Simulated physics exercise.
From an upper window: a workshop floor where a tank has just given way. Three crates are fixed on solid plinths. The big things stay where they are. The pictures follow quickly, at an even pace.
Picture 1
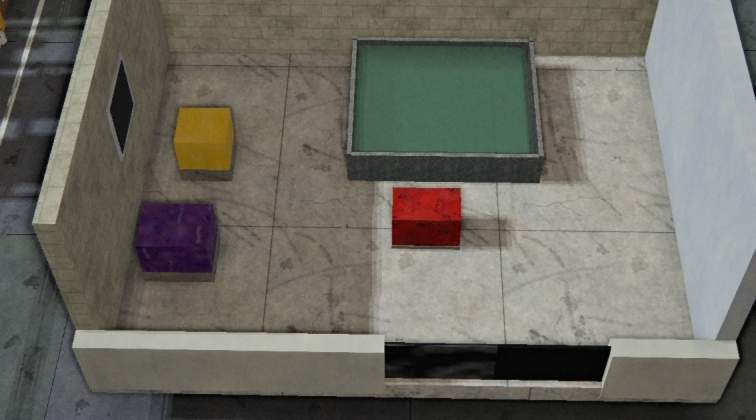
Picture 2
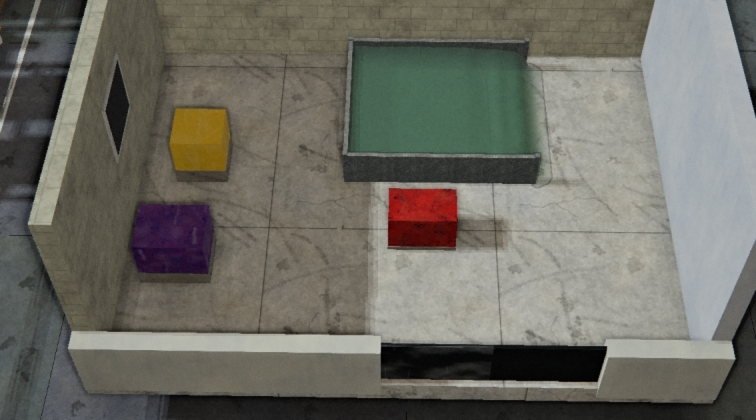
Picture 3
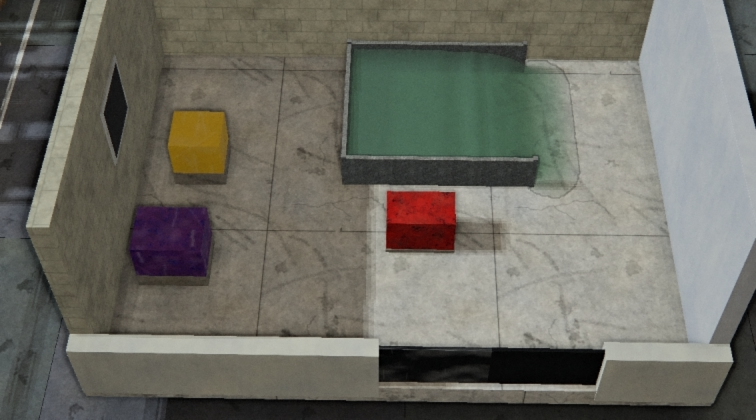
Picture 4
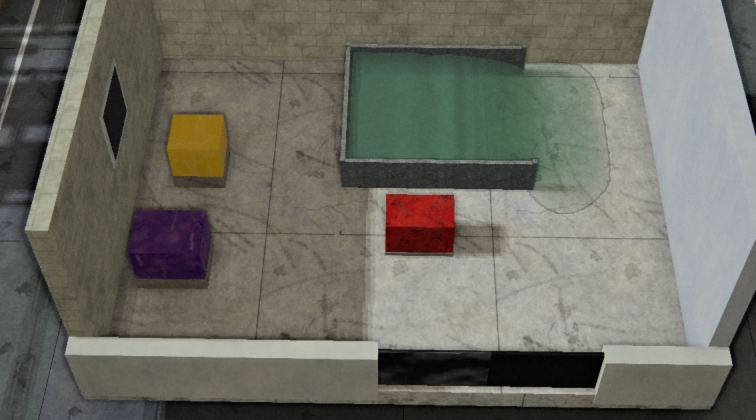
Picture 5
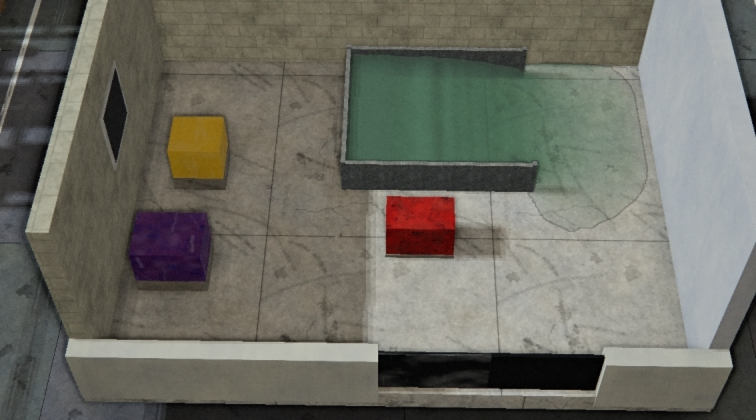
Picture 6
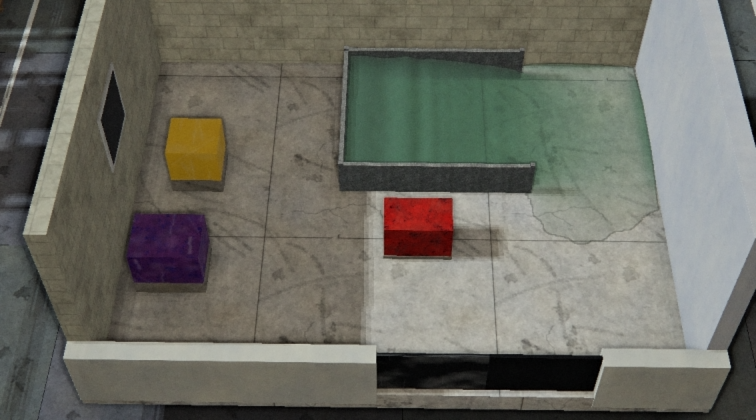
A workshop floor enclosed by pale walls is seen from a high window, looking down. A grey-walled tank of green water stands at the back, with a red block in front of it, yellow and purple blocks to the left, and a dark opening in the front wall. The tank's right side gives way and water pours out rightward, spreading across the floor towards the viewer while the blocks stay put.
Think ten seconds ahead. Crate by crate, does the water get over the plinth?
One by one: The purple crate keeps dry; the yellow crate keeps dry; the red crate is soaked.
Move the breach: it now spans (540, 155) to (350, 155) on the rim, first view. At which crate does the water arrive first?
It is the red-painted one.
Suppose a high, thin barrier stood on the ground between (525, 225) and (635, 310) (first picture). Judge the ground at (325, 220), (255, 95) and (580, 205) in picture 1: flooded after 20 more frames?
One after the other: Clear, clear, wet.
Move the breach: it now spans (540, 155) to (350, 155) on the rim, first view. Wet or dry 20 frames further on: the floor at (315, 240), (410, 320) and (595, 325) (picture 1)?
As listed: Under water, flooded, wet.
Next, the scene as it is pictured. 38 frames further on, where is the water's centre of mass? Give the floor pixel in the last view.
Around (477, 210).
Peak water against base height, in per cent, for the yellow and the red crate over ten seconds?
Near 40 and 140 in a hundred.
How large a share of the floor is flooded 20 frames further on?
Close to 35 %.
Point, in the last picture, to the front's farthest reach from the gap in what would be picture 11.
Close to (663, 271).
A moment on, water covers 15 % of the floor; the purple crate not reached, the yellow crate not reached, the red crate not reached.
Next, water covers 20 % of the floor; the purple crate not reached, the yellow crate not reached, the red crate not reached.
Then, water covers 35 % of the floor; the purple crate not reached, the yellow crate not reached, the red crate not reached.
Later, water covers 70 % of the floor; the purple crate water round its plinth, the yellow crate not reached, the red crate water round its plinth.
In the end, water covers 95 % of the floor; the purple crate stayed above the water, the yellow crate stayed above the water, the red crate was topped.
